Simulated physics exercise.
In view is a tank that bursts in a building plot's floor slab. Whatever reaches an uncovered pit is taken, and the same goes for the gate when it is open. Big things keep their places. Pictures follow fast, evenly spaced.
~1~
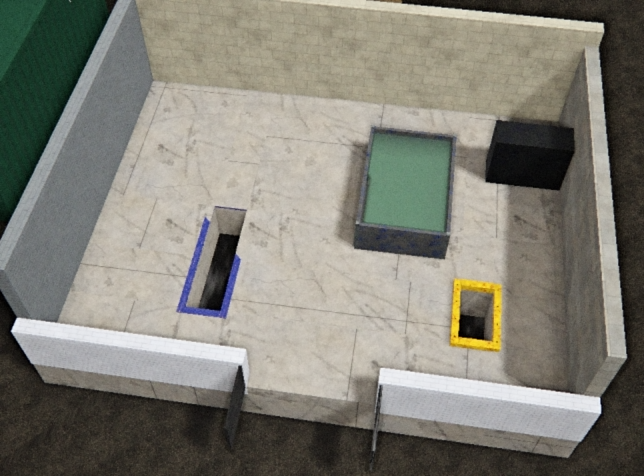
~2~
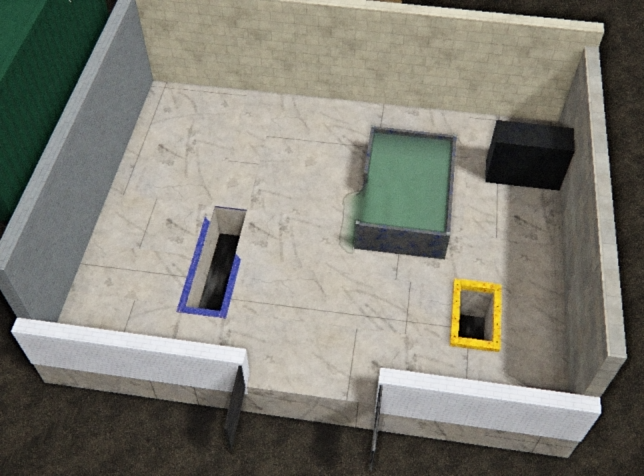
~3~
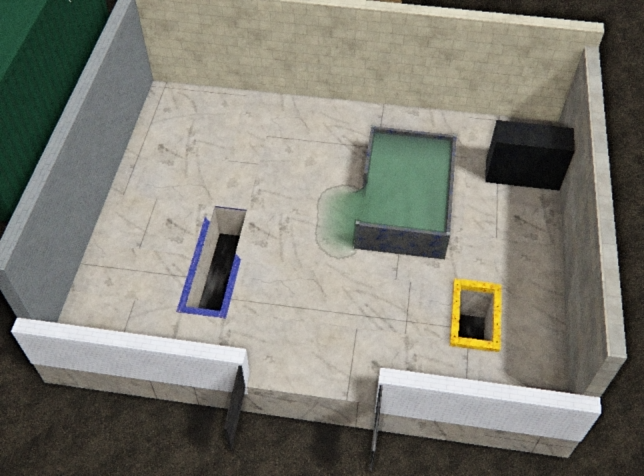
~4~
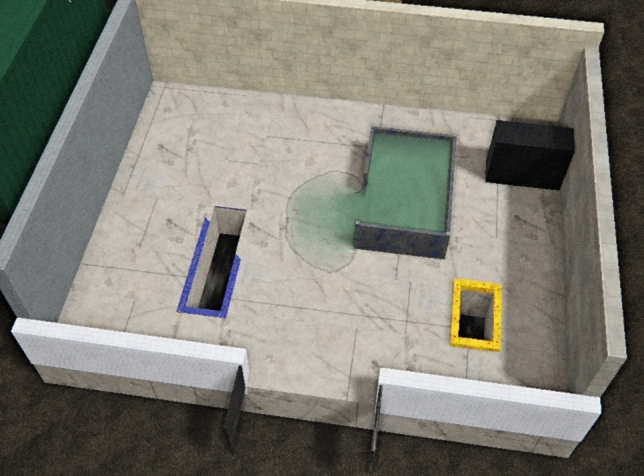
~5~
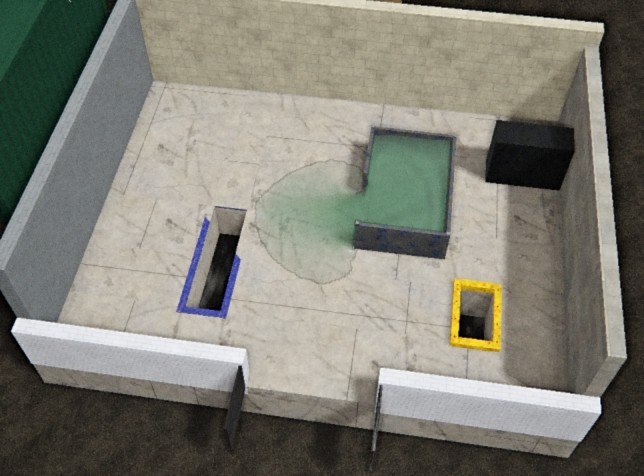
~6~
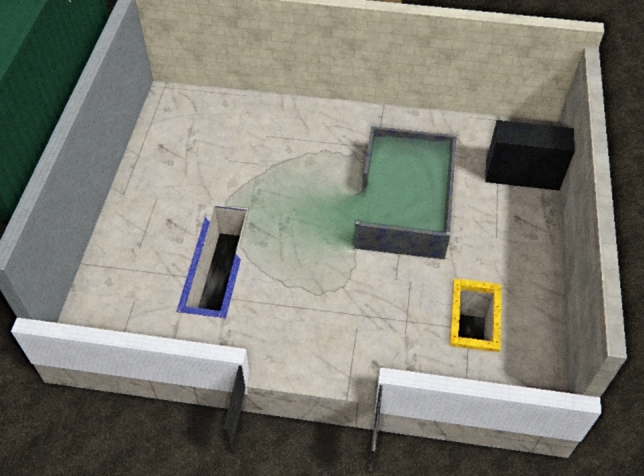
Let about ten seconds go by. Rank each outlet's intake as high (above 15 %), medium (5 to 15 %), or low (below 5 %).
Intake: The gate is low; the blue pit is high; the yellow pit is low.
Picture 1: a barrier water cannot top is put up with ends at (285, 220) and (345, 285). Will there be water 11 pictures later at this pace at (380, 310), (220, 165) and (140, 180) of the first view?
Taking the three spots in the order asked, they are waterlogged, waterlogged and waterlogged.
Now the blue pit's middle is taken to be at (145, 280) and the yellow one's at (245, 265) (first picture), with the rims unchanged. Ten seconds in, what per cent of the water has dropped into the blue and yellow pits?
Per cent, approx.: Blue 25, yellow 12.
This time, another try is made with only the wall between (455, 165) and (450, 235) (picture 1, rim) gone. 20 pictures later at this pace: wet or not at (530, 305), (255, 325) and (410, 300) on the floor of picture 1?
First spot submerged, second spot spared, third spot spared.
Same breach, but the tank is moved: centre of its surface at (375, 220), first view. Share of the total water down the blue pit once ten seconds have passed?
Blue: 70 %.
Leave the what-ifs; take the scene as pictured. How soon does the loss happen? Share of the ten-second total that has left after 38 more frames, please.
Working it through, I arrive at 80 per cent.
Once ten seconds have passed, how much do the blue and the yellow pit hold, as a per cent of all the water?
In order, near 52 and 0 in a hundred.
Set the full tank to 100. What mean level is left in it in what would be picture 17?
Around 48 in a hundred, give or take.
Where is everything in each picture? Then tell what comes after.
The first frame shows still water in the tank at (408, 181).
In the second frame, water pours out at (362, 213) and has run to (348, 248).
In the third frame, the front is at (327, 194), out from the gap at (362, 214).
In the fourth frame, the front is at (293, 200), out from the gap at (362, 215).
In the fifth frame, the front is at (263, 200), out from the gap at (362, 215).
In the sixth frame, water pours out at (362, 215) and has run to (232, 201).
A moment on, water covers 20 % of the floor; the gate 0 %, the blue pit 7 %, the yellow pit 0 %.
Next, water covers 30 % of the floor; the gate 0 %, the blue pit 19 %, the yellow pit 0 %.
Then, water covers 35 % of the floor; the gate 0 %, the blue pit 31 %, the yellow pit 0 %.
Later, water covers 40 % of the floor; the gate 1 %, the blue pit 42 %, the yellow pit 0 %.
In the end, water covers 50 % of the floor; the gate 1 %, the blue pit 52 %, the yellow pit 0 %.
